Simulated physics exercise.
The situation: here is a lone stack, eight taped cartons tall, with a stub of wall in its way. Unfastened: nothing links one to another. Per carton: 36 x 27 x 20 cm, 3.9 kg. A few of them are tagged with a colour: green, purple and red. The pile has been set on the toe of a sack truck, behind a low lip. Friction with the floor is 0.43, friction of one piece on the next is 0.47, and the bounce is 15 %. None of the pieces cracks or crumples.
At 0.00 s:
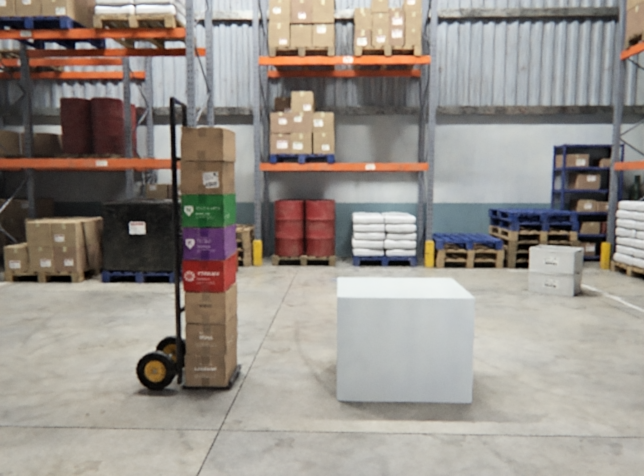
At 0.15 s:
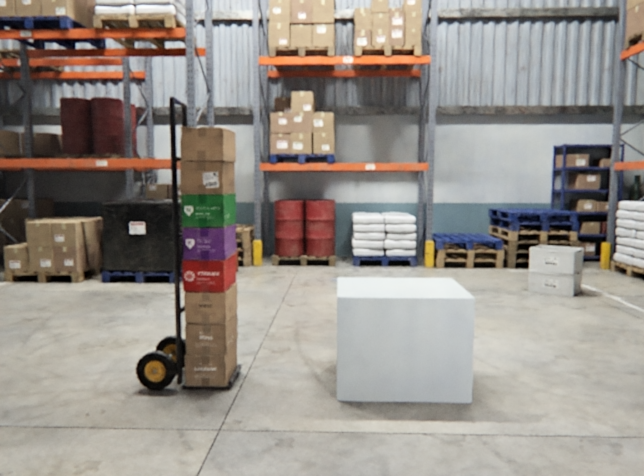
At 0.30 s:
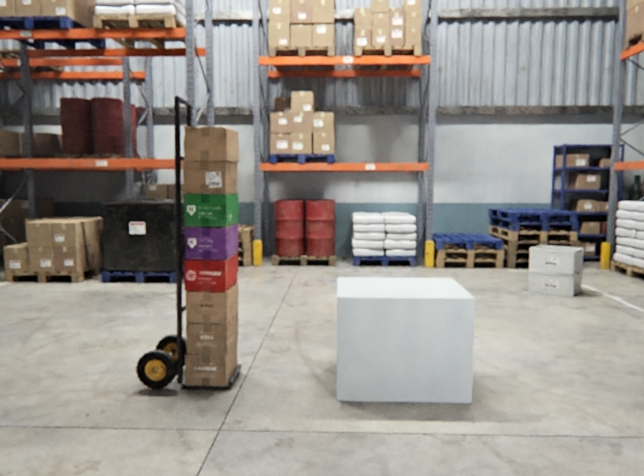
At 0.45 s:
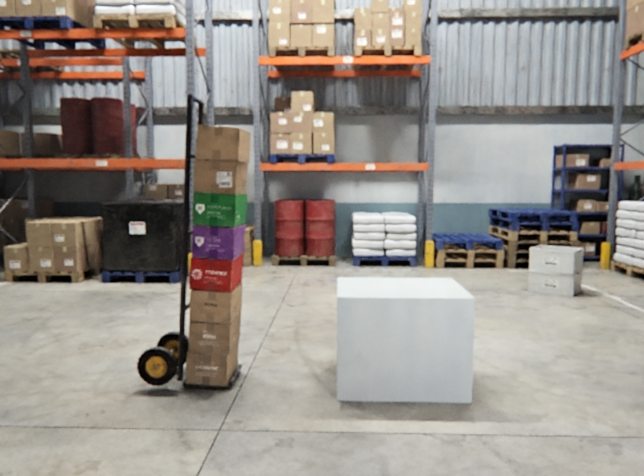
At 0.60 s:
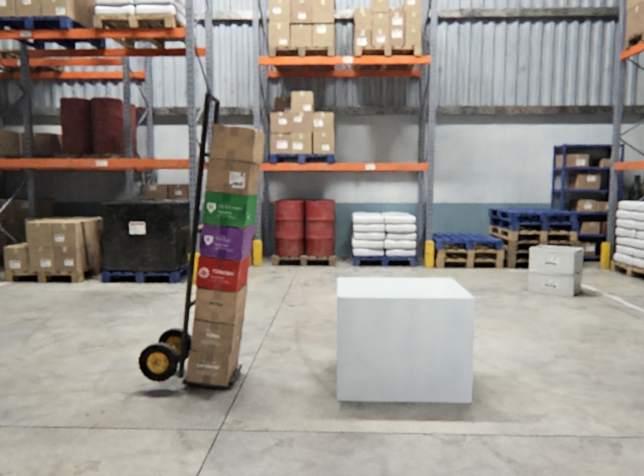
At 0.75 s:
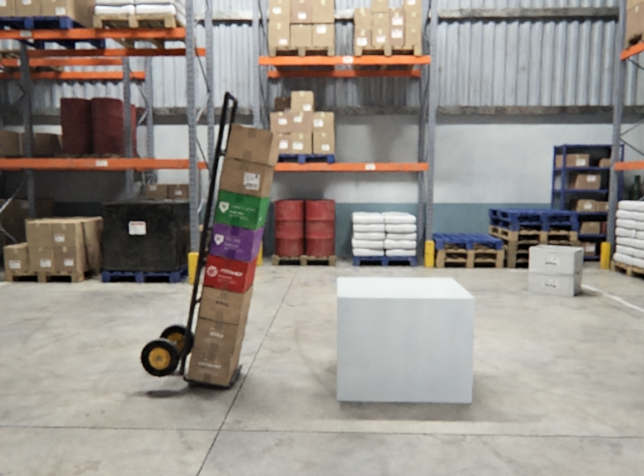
A tall stack of taped boxes on a black hand truck stood upright near a pale block in a warehouse, then leaned steadily to the right together with the truck.
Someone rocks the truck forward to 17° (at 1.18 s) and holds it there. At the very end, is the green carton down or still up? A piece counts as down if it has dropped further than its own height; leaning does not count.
Final state: Down.
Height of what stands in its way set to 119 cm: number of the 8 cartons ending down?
Count at the end: 1.
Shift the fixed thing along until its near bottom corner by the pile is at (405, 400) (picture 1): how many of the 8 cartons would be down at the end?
Count at the end: 6.
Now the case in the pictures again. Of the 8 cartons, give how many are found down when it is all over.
Count: 4.
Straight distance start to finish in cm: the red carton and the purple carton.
Net displacement (cm): Red = 70; purple = 80.
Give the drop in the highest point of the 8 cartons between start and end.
About 75 cm.
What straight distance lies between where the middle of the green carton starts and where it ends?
Around 110 cm, start to finish.
After 1.02 s, none of the 8 cartons down, 8 disturbed; green carton leaning 19°; purple carton leaning 19°.
After 1.32 s, 1 of the 8 cartons down; green carton leaning 37°, 15 cm lower; purple carton leaning 37°, 11 cm lower.
After 1.84 s, 4 of the 8 cartons down; green carton on its side; red carton leaning 58°, 25 cm lower.
At rest (2.8 s), 4 of the 8 cartons down; green carton on its side; red carton leaning 58°, 25 cm lower; purple carton leaning 50°, 19 cm lower. As the last picture would show them, middles, green carton near (374, 267), red carton near (313, 309).
